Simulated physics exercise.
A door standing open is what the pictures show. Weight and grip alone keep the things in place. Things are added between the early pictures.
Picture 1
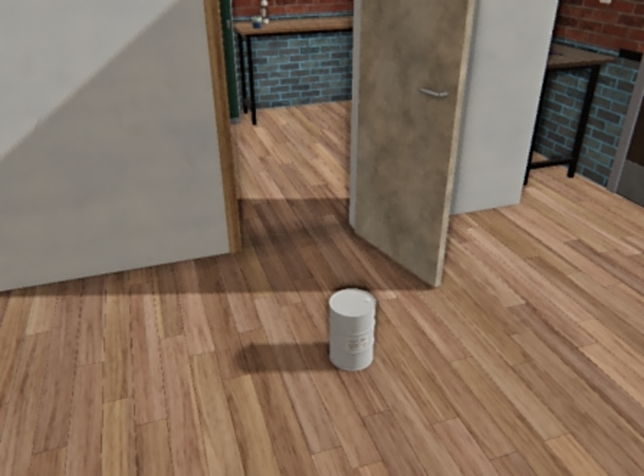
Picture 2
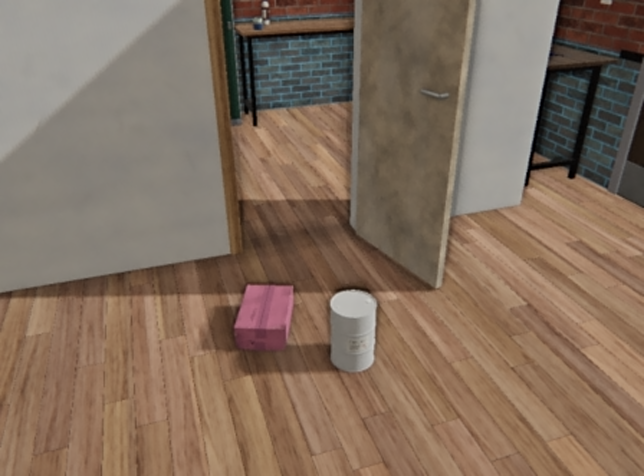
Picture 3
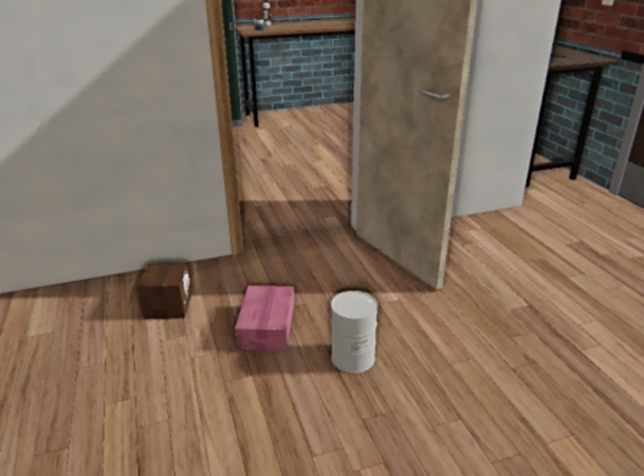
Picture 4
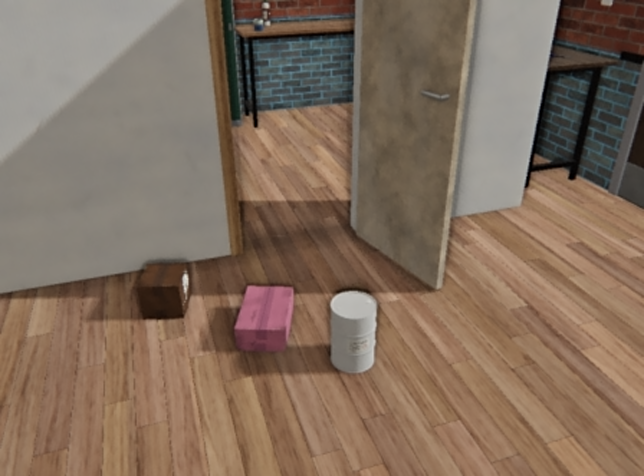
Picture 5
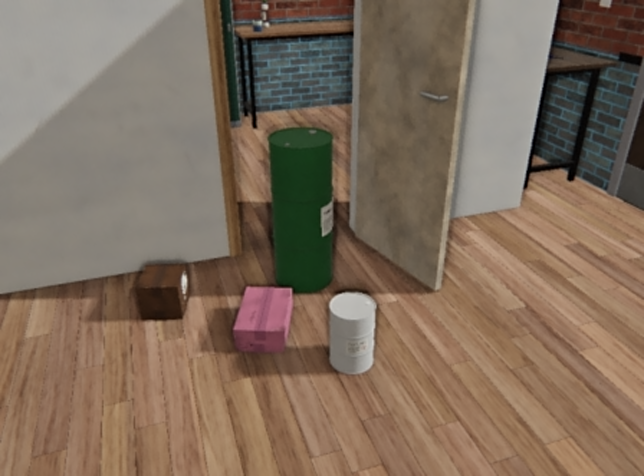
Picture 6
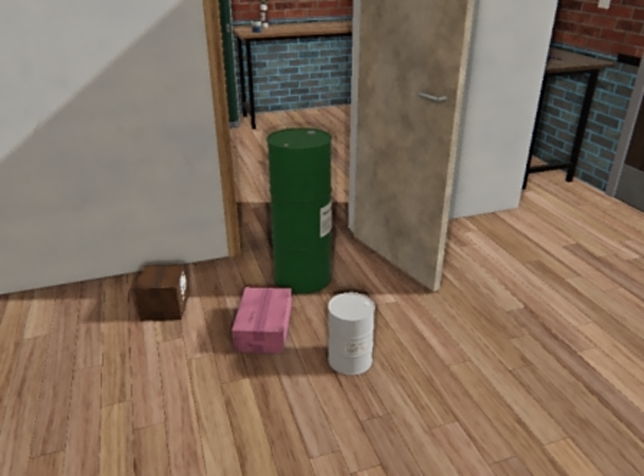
A wood-floored room with pale walls is seen from slightly above, looking through an open doorway towards blue and red brickwork and dark-legged tables. A small white canister stands in front of the wide-open door; a pink box appears to its left, then a brown parcel farther left, and finally a tall green drum behind them in the doorway. Nothing visibly travels, the door stays still, and the view barely shifts.
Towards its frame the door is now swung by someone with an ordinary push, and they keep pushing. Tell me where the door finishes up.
My bet is the door will never touch the frame.
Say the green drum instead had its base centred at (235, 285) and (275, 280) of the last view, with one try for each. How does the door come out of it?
On the first try the door finishes its swing, and on the second it is obstructed.
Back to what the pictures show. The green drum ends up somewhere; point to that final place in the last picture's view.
Around (287, 210).
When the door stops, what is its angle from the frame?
It stays open at around 45°.
Then, 0.50 s on from there, door 78° open.
Then, 0.80 s on from there, door 54° open; green drum shifted a little near (298, 212).
In the end, door 47° open; all 4 unmoved. At the end, from the last picture's camera, green drum near (287, 210).
